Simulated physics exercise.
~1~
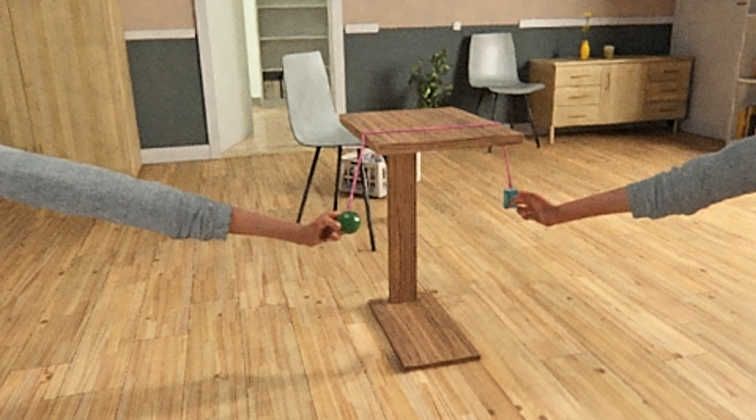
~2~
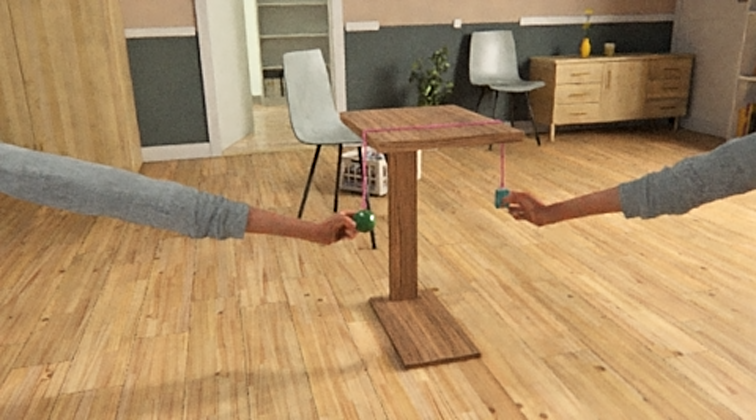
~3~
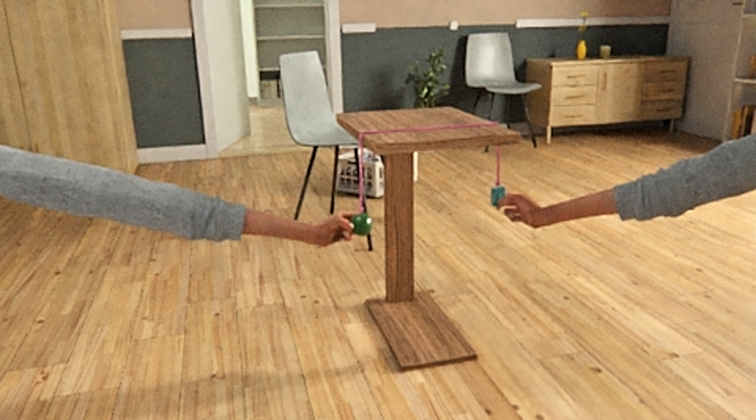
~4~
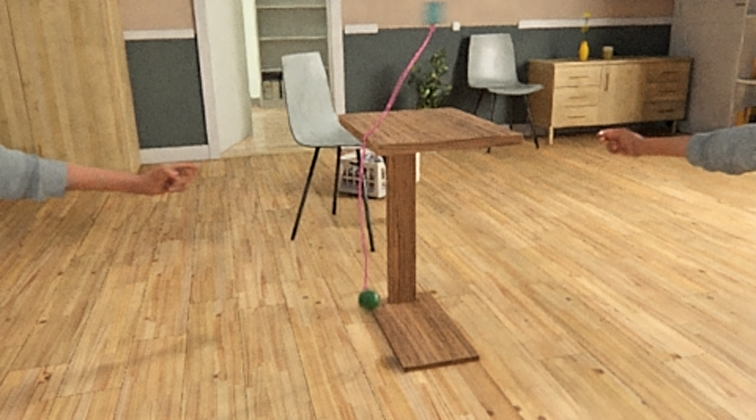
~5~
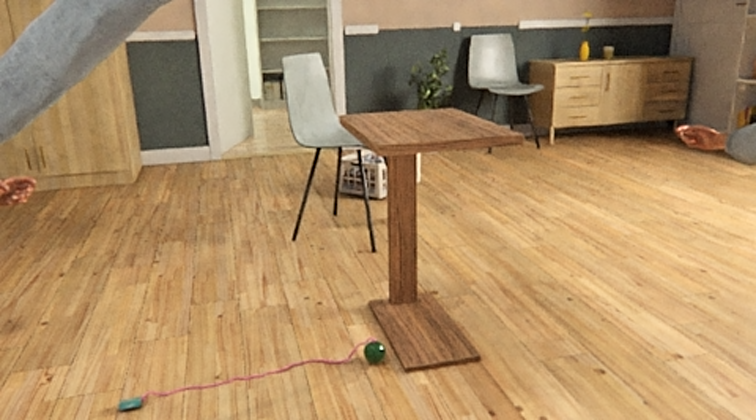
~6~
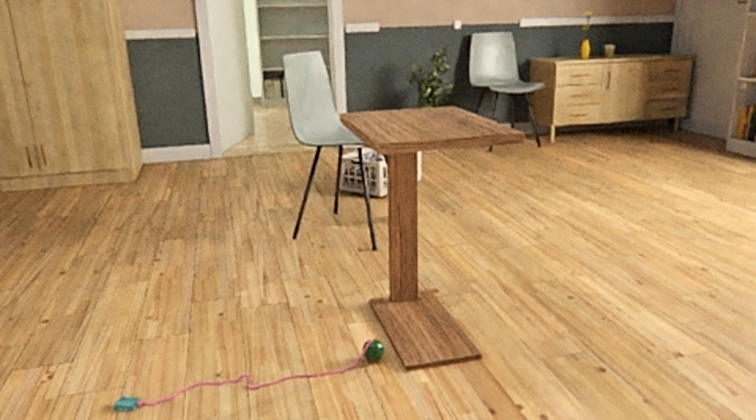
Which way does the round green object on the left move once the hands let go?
It moves down, dropping beside the stand to the floor near its base.
